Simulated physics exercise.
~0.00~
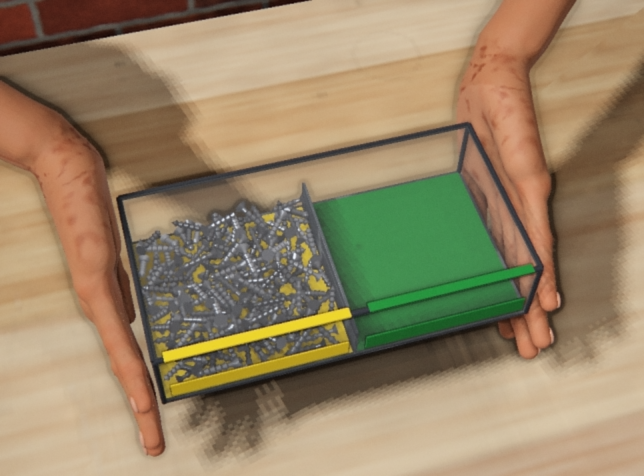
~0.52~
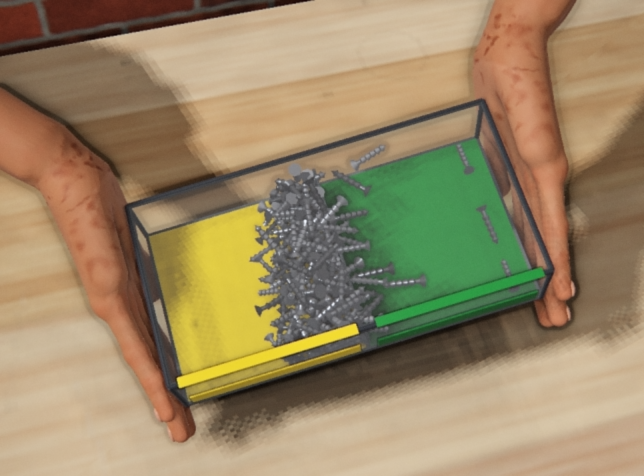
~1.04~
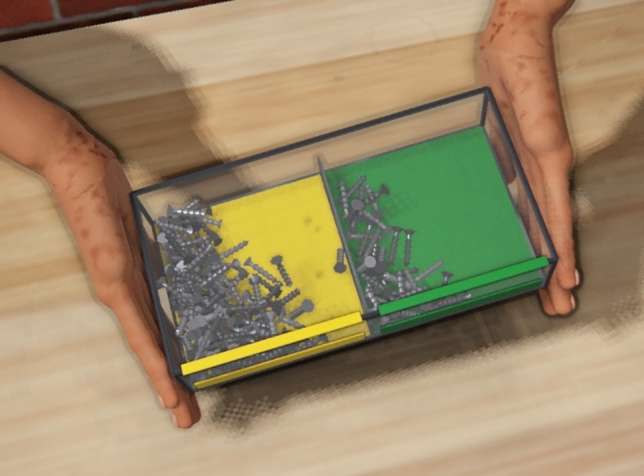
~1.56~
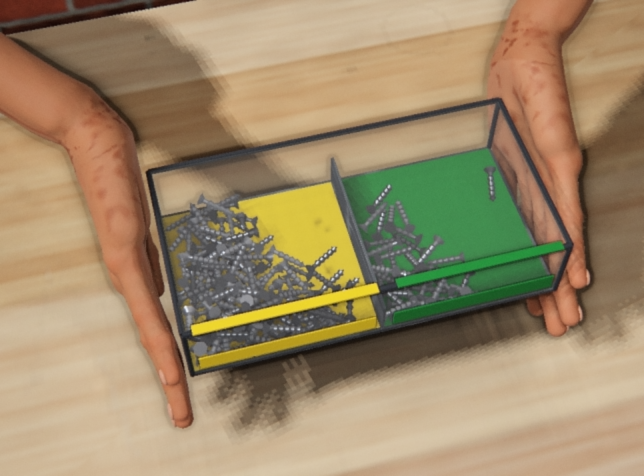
On a pale wooden table beside a brick wall, seen from above at an angle, two hands steady a clear lidded box. A low divider separates its yellow-floored left half from its green-floored right half, and grey steel screws cover the yellow side while the green is empty. The box shifts and tilts, and the screws slide rightward, heaping over the divider with a few scattered across the green. Most then slide back left, leaving a small cluster beyond the divider. Finally, the box sits with most screws on yellow and a smaller group on green.
